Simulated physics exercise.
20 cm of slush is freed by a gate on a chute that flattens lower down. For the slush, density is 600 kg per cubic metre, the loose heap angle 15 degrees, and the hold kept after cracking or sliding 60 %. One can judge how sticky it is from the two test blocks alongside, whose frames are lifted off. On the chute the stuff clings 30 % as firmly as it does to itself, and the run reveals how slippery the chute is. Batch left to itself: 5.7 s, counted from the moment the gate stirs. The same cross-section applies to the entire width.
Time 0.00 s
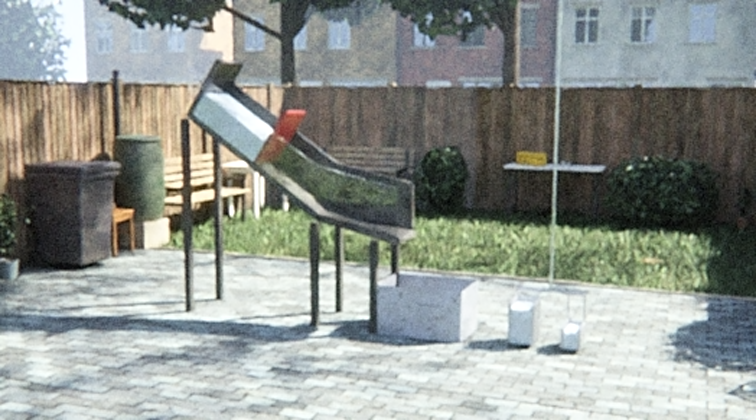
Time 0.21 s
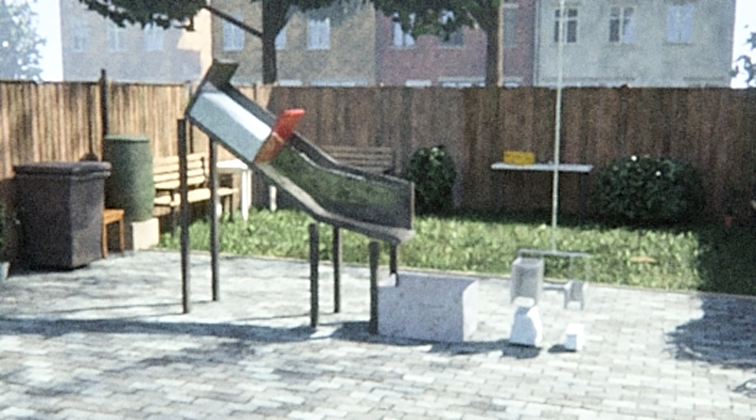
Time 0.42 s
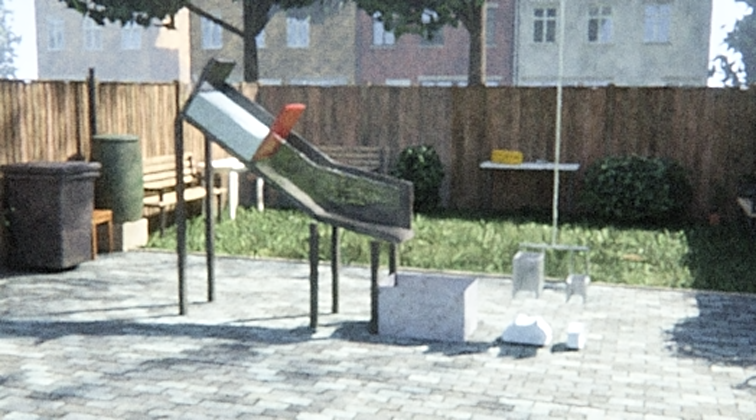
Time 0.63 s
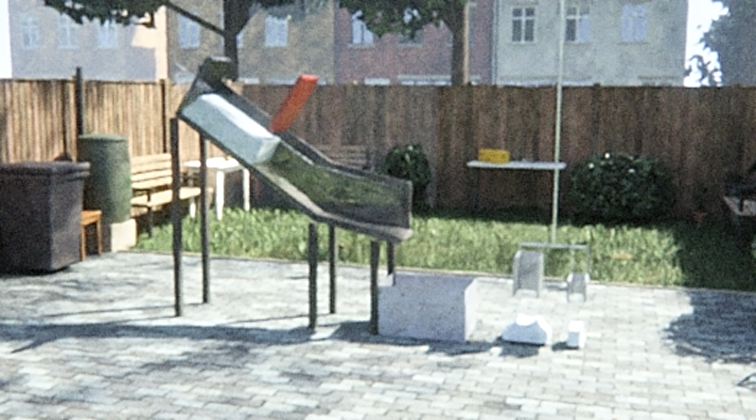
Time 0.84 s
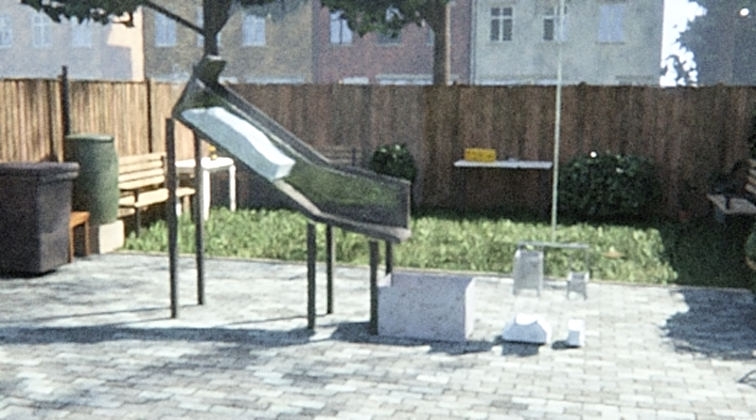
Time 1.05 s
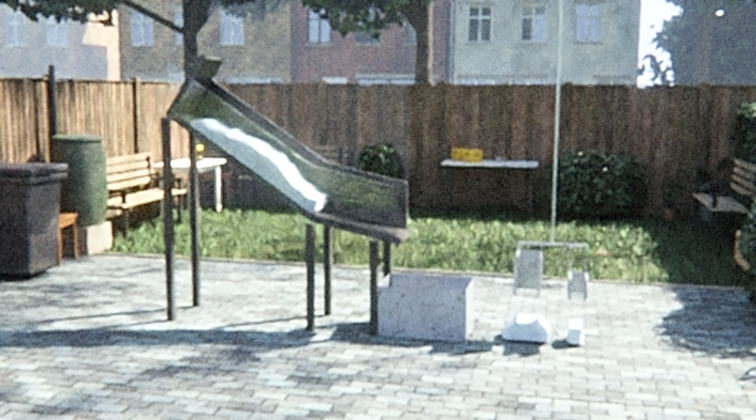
In a fenced, paved yard, clear covers rise from two small pale blocks and the left one slumps; then a red gate on a raised chute lifts, and whitish slush slides down to the right, stretching into a thinner layer.
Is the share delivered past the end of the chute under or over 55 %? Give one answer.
It comes out over.
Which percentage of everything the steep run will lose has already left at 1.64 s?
It comes to around 90 %.
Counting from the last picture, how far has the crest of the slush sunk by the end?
Roughly 70.5 cm.
After 1.64 s, 14 % is on the steep run, 83 % on the flatter one and 3 % past the end.
After 2.34 s, none is on the steep run, 23 % on the flatter one and 77 % past the end.
After 3.04 s, none is on the steep run, 14 % on the flatter one and 86 % past the end.
After 3.74 s, none is on the steep run, 14 % on the flatter one and 86 % past the end.
After 6.13 s, at the end, none is on the steep run, 14 % on the flatter one and 86 % past the end.
